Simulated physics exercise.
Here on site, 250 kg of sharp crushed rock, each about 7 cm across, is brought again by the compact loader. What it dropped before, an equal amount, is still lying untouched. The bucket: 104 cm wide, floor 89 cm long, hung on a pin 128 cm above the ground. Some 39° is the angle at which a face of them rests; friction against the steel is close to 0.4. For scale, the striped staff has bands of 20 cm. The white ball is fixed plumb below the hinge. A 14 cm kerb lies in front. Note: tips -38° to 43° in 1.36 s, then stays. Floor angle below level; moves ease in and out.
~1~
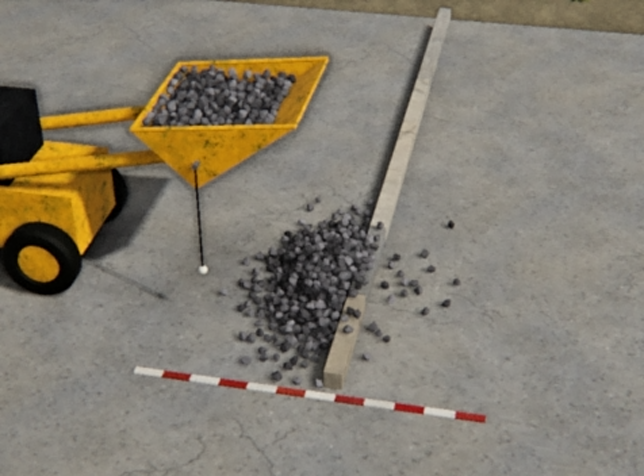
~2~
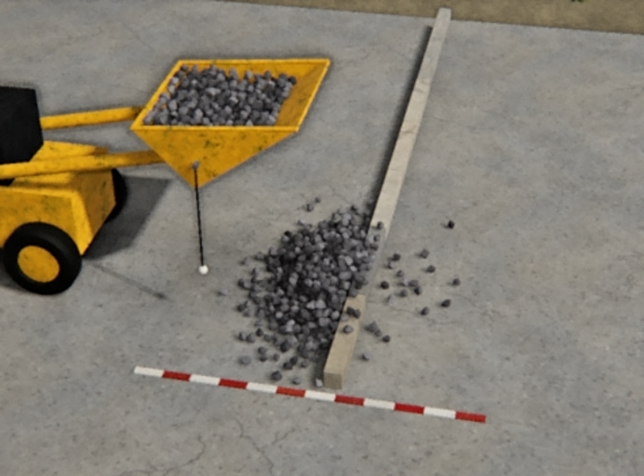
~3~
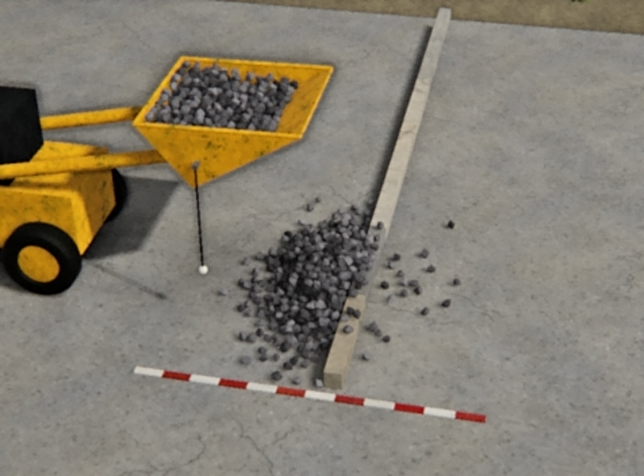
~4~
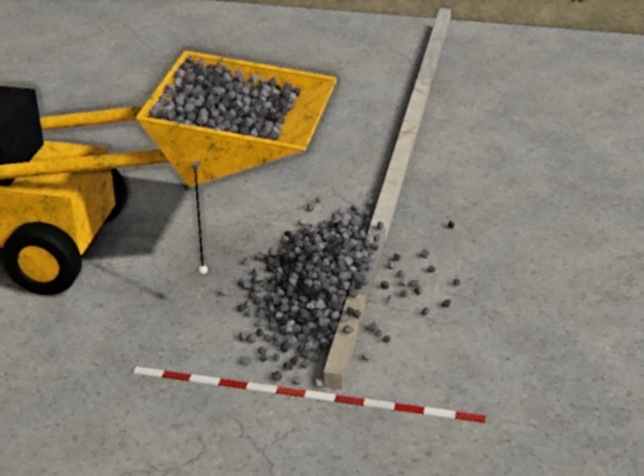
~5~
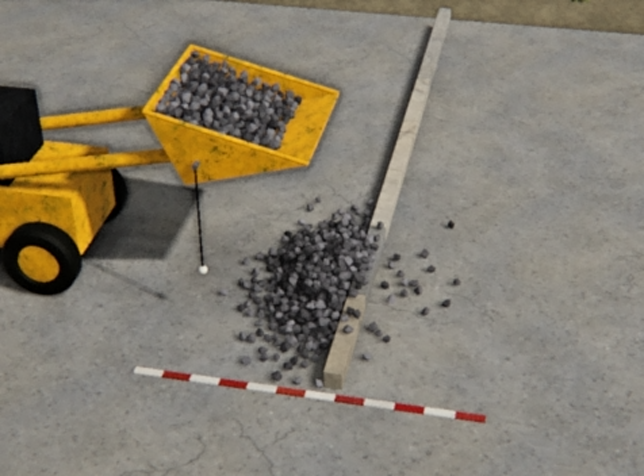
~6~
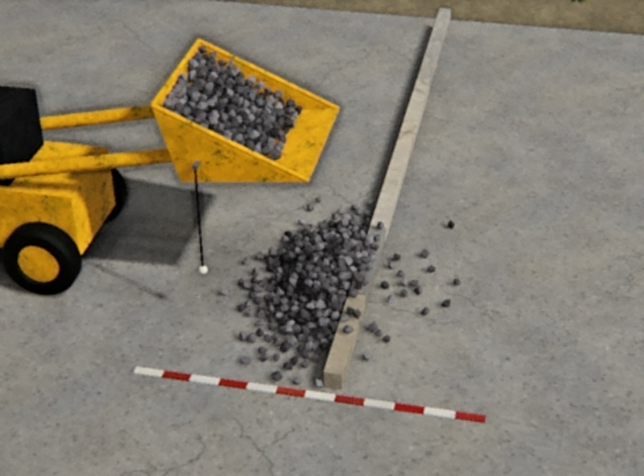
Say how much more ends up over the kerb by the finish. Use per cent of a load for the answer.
Some 23 per cent is added.
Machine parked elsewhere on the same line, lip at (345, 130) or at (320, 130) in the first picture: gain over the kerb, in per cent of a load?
90 % and 60 %.
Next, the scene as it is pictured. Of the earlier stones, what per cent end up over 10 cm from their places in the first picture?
About 5 %.
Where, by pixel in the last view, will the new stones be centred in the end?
Near (332, 268).
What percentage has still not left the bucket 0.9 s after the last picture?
60 % still inside.
Then, 0.4 s after the last picture the floor is at 30°; in per cent of one load, 100 in the bucket, 97 on this side of the kerb, 3 over the kerb; the foremost stones are at (434, 276).
Then, 0.9 s after the last picture the floor is at 43°; in per cent of one load, 58 in the bucket, 139 on this side of the kerb, 3 over the kerb; the foremost stones are at (434, 276).
Then, 1.2 s after the last picture the floor is at 43°; in per cent of one load, 9 in the bucket, 181 on this side of the kerb, 10 over the kerb; the foremost stones are at (437, 282).
Then, 3.7 s after the last picture the floor is at 43°; in per cent of one load, 0 in the bucket, 174 on this side of the kerb, 26 over the kerb; the foremost stones are at (468, 300). Net gain over the kerb, 23.
